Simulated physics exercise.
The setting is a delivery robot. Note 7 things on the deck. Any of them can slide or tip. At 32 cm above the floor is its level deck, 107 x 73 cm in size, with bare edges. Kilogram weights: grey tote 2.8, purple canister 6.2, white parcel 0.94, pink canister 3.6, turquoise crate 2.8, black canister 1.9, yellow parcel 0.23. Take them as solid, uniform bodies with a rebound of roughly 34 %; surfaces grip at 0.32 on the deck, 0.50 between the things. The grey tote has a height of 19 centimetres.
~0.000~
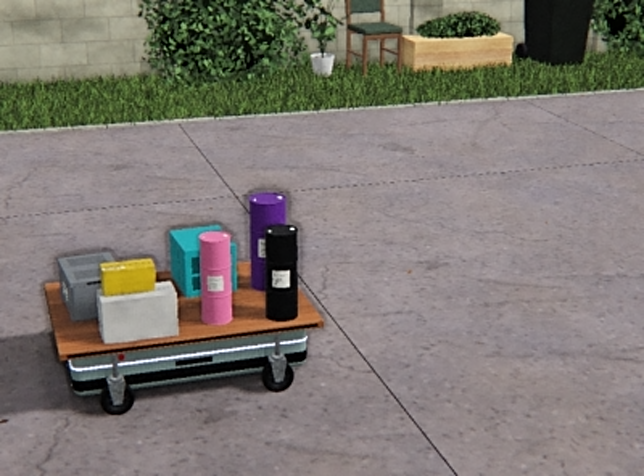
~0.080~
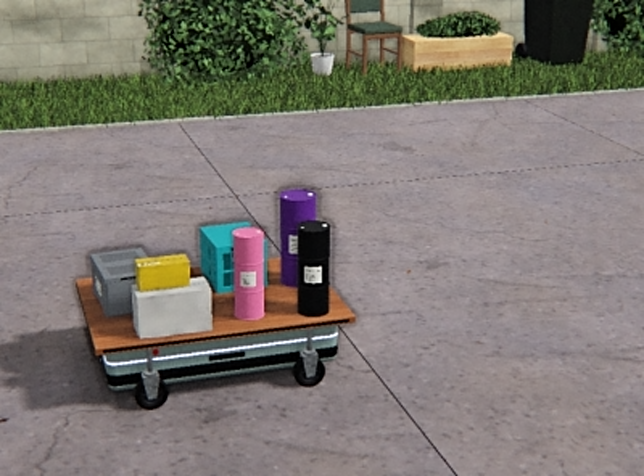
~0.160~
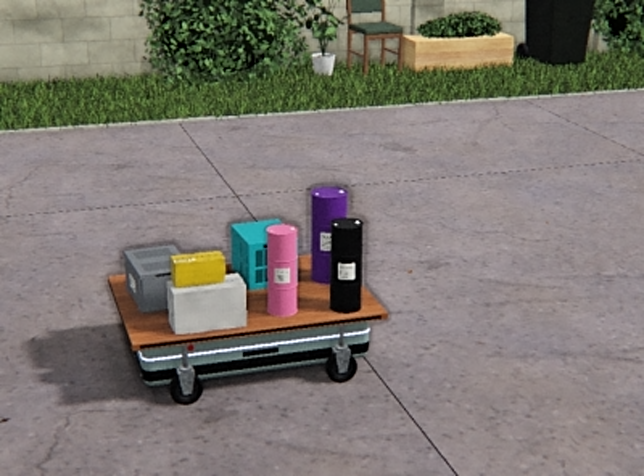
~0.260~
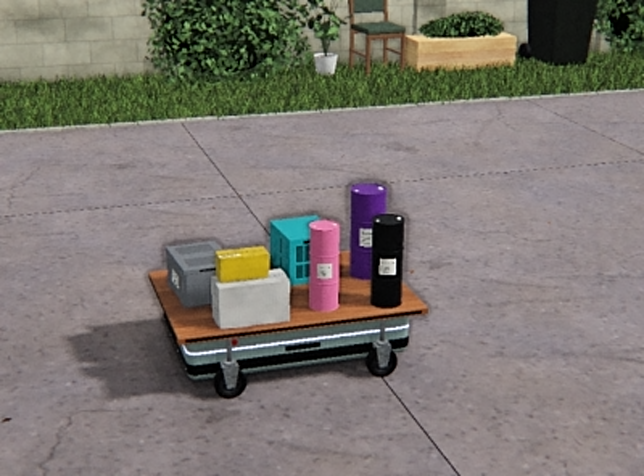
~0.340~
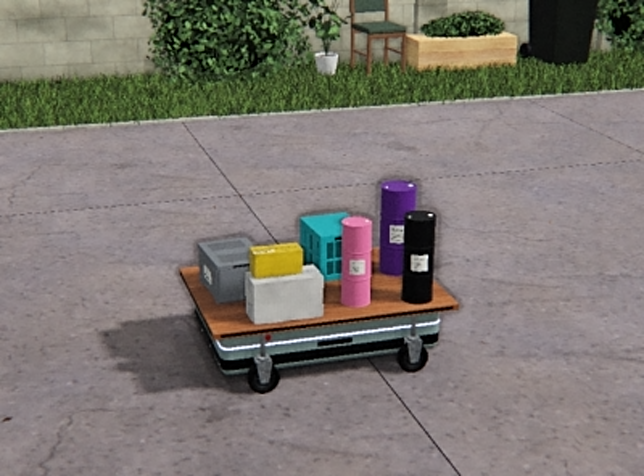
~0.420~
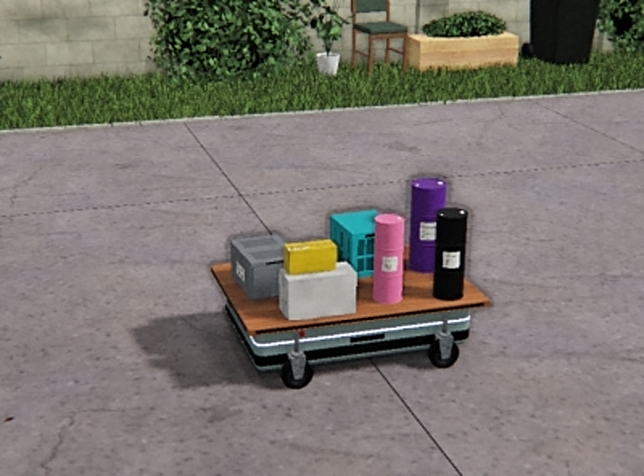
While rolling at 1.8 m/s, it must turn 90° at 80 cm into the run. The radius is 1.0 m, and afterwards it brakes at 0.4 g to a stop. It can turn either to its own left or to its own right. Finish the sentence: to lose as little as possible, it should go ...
Right.
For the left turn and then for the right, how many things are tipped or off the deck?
Turning left 6, turning right 4.
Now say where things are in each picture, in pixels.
The first picture shows cart 0 cm along; grey tote (92, 287); purple canister (268, 242).
The second picture shows cart 14 cm along; turquoise crate (233, 257); black canister (313, 269).
The third picture shows cart 29 cm along; yellow parcel (198, 269); white parcel (207, 304).
The fourth picture shows cart 47 cm along; pink canister (324, 266); turquoise crate (303, 250).
The fifth picture shows cart 61 cm along; black canister (418, 258); yellow parcel (276, 261).
The sixth picture shows cart 76 cm along; grey tote (265, 267); purple canister (427, 226).
Turning left. By 0.82 s, cart 148 cm along, turned 30°; pink canister and black canister now off the deck; purple canister 33 cm from its spot near (539, 198); turquoise crate 19 cm from its spot.
By 1.42 s, cart 256 cm along, turned 89°; turquoise crate now off the deck.
By 1.82 s, cart 305 cm along, turned 90°; grey tote 4 cm from its spot near (390, 161).
When it is over (2.4 s), off the deck, purple canister, white parcel, pink canister, turquoise crate, black canister and yellow parcel; not toppled but over 10 cm from the start, grey tote. End places, in pixels of the last picture, grey tote near (385, 157).
Turning right instead, purple canister, pink canister, turquoise crate and black canister tipped over or off the deck, 4 of 7 in all.
